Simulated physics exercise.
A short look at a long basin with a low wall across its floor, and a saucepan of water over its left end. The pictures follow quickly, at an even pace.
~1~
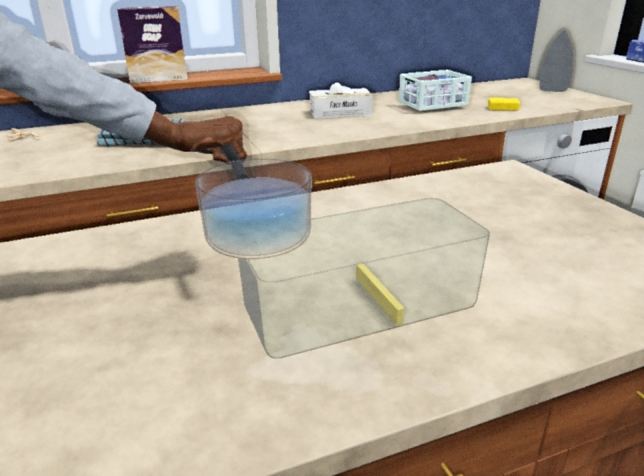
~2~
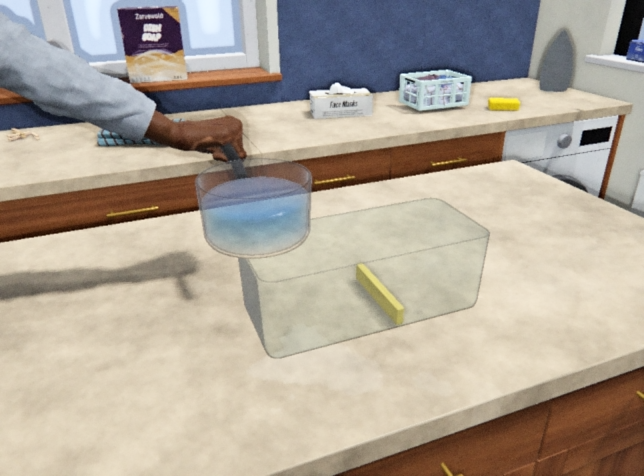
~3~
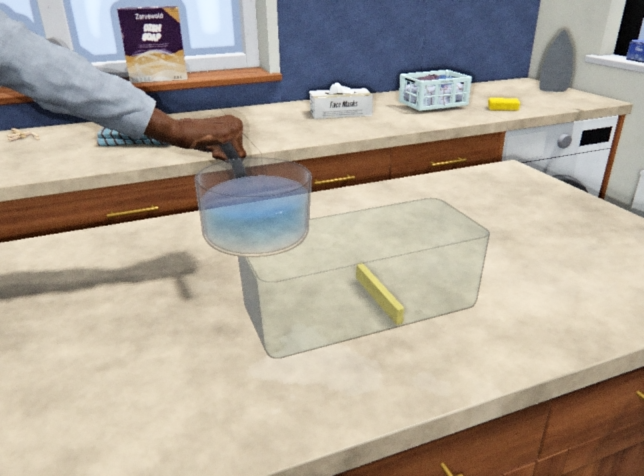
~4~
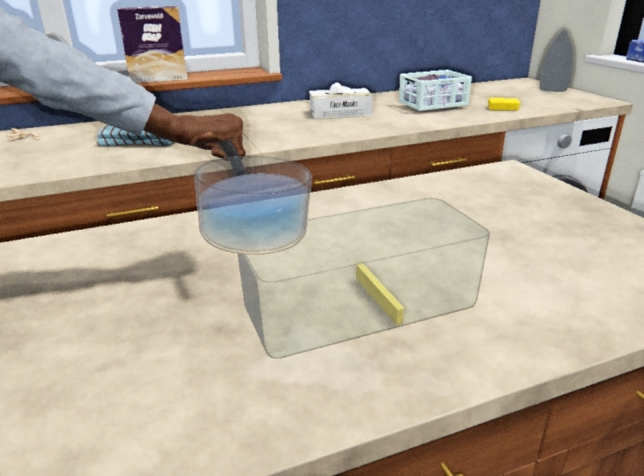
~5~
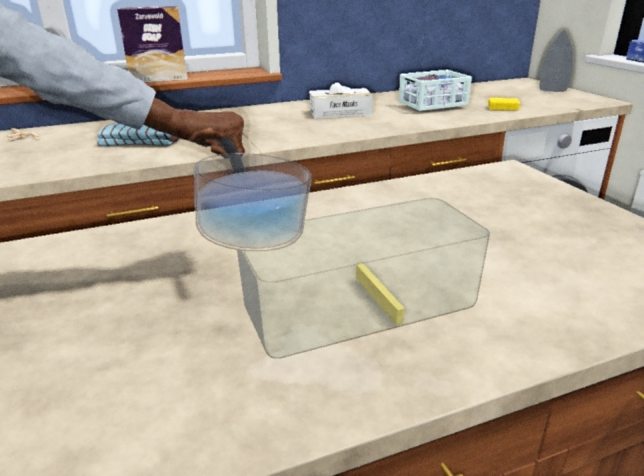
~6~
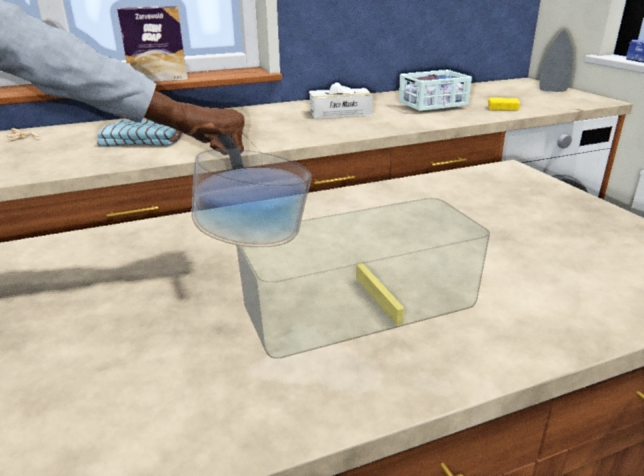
In a kitchen, a hand holds a clear saucepan of blue water over the left end of a long, transparent basin with a low yellow wall across its floor. The pan stays nearly level at first, then the hand tilts it slightly toward the right, while the basin stays still.
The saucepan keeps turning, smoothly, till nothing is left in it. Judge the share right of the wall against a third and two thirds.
It comes to from a third to two thirds.
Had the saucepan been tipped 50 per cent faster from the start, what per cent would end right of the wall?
Close to 45 per cent.
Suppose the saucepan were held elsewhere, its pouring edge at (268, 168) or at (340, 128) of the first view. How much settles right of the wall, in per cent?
First some 20, then 70 per cent.
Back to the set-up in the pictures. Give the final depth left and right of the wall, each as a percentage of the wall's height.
Near 50 on the left, 80 on the right.
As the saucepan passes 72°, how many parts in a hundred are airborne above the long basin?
About 30 per cent.
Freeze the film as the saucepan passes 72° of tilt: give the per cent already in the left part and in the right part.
Left: 5 %. Right: 0 %.
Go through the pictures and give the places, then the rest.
In the first frame, tilt 0°; pouring edge (307, 171); surface from (201, 203) to (304, 187); the long basin's rim runs from (246, 258) to (464, 215); the wall's top is at (379, 285).
In the second frame, tilt 1°; pouring edge (307, 171); surface from (201, 204) to (304, 186).
In the third frame, tilt 2°; pouring edge (307, 171); surface from (200, 203) to (304, 185).
In the fourth frame, tilt 5°; pouring edge (307, 171); surface from (199, 201) to (303, 183).
In the fifth frame, tilt 8°; pouring edge (307, 171); surface from (197, 198) to (302, 180).
In the sixth frame, tilt 12°; pouring edge (307, 171); surface from (195, 193) to (302, 177).
A moment on, the saucepan is tipped part way and 67 per cent is still to pour, 3 is left of the wall and 0 right of it.
Next, the saucepan is tipped right over and 9 per cent is still to pour, 25 is left of the wall and 49 right of it.
Then the saucepan is tipped right over and 0 per cent is still to pour, 42 is left of the wall and 57 right of it.
Later the saucepan is tipped right over and 0 per cent is still to pour, 45 is left of the wall and 54 right of it.
Finally, 45 per cent lies left of the wall, 54 right of it and 1 outside.
